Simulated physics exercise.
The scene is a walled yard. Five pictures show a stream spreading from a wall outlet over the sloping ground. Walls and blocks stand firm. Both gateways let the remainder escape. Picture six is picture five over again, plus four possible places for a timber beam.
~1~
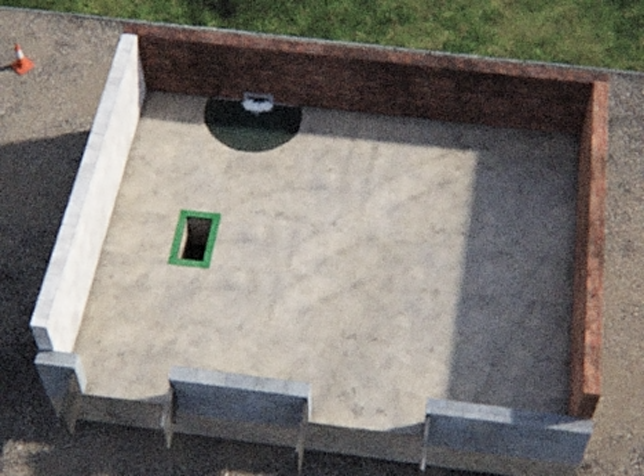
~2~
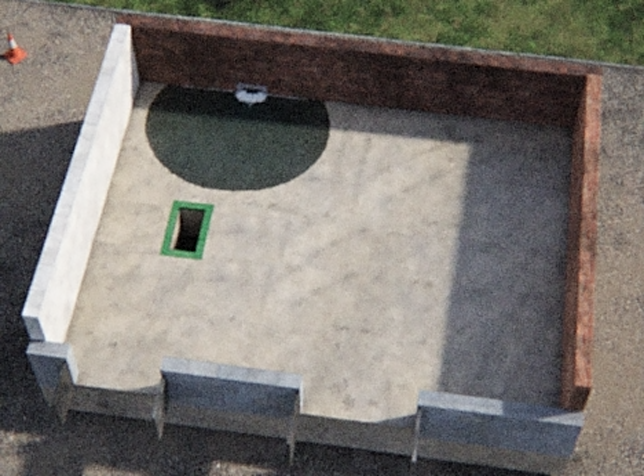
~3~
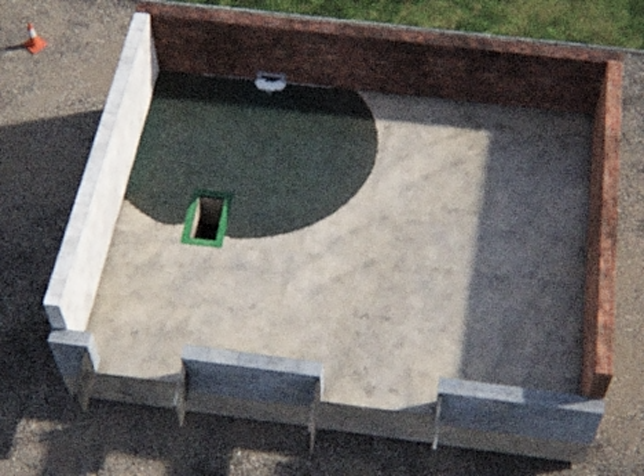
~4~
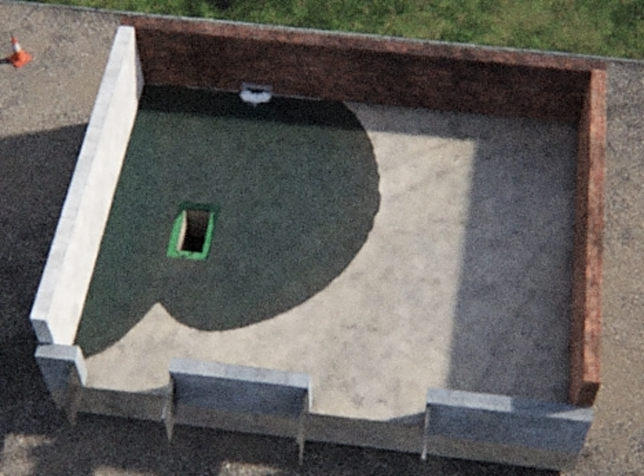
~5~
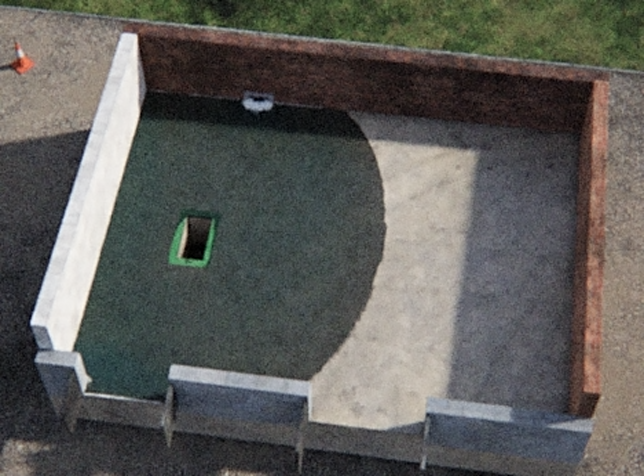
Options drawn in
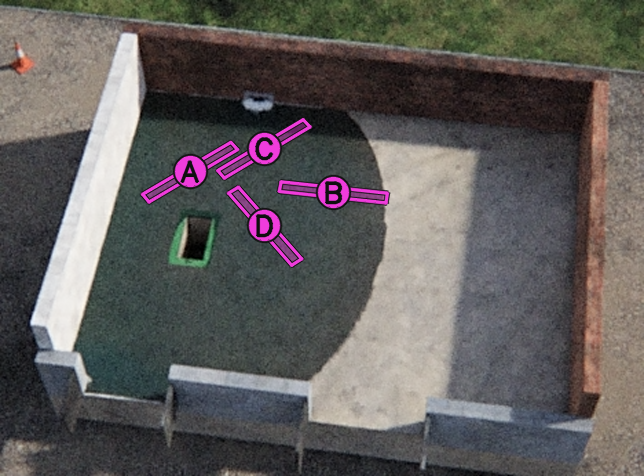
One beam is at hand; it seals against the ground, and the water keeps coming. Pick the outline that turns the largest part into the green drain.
B is best.
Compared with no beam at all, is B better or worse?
Better.
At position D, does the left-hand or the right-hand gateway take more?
The left one.
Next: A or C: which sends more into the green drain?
Position A.
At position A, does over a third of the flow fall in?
No, it does not.
On the marked copy, A from (145, 198) to (234, 145); B from (280, 186) to (386, 198); C from (221, 174) to (306, 123); D from (233, 190) to (296, 262).
With A, about 15 % of the stream runs into the green drain, about 84 % out by the gates.
With B, about 27 % of the stream runs into the green drain, about 73 % out by the gates.
With C, about 9 % of the stream runs into the green drain, about 91 % out by the gates.
With D, about 9 % of the stream runs into the green drain, about 90 % out by the gates.
